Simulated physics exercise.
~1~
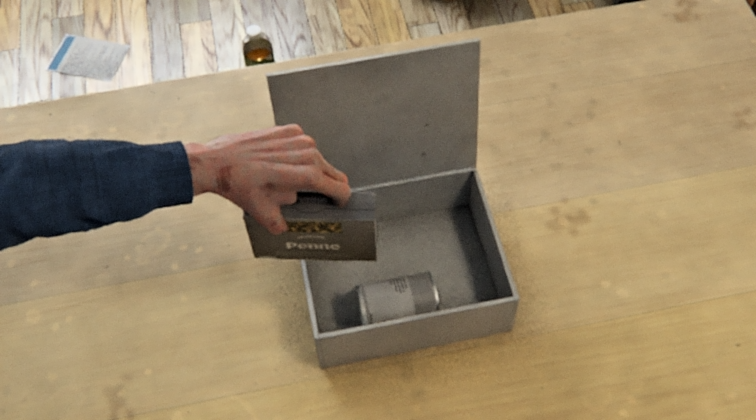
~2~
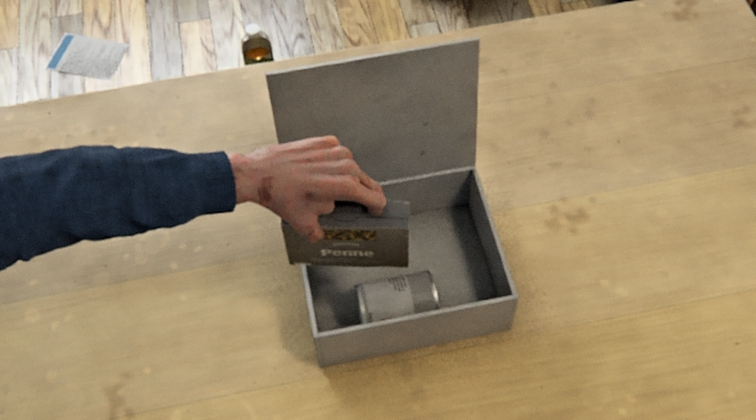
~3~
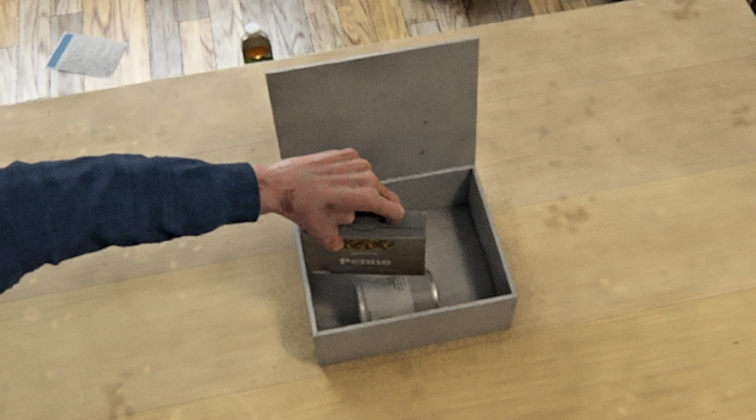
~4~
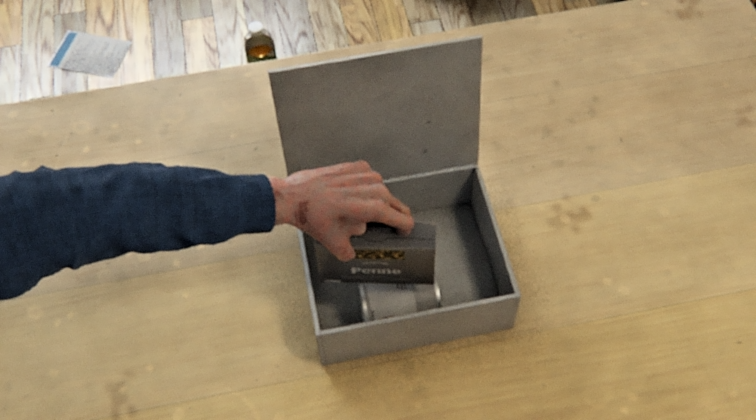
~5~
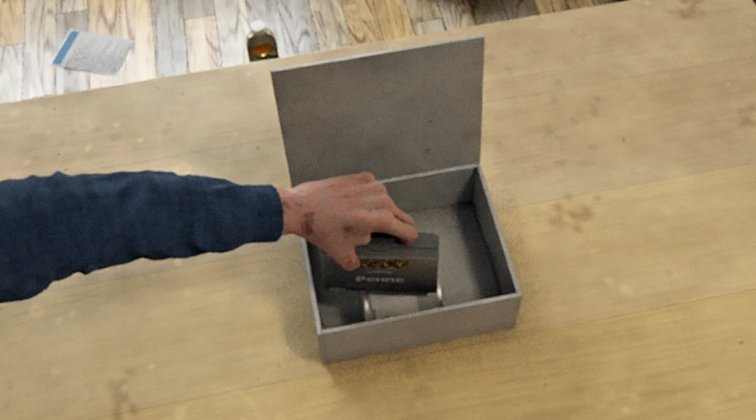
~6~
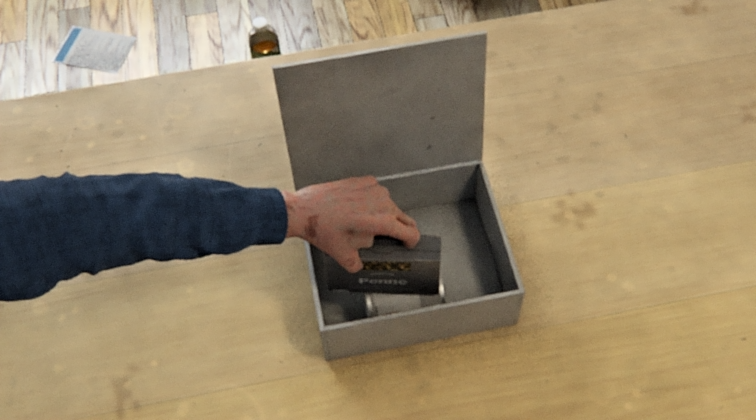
A hand in a dark blue sleeve reaches in from the left, gripping a dark grey packet labelled Penne above an open grey box on a pale wooden table, seen from above. A silvery-white tin lies on its side inside the box, while a bottle and a blue-and-white item sit beyond the table. The hand carries the packet rightward and down into the box, partly covering the tin, as the view shifts very slightly.
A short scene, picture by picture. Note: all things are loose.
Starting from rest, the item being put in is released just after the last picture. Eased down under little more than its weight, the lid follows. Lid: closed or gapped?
Closed.
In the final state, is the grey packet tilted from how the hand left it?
Once everything settles, the grey packet ends up at a slant.
Then, 1.10 s after the last picture, lid starting down; grey packet on its side near (376, 239).
Then, 1.80 s after the last picture, lid 32° above the rim; grey packet on its side near (376, 239).
At rest, lid shut; tipped over in the box, grey packet; white tin in place. Seen from the same camera at the end, grey packet near (376, 239).
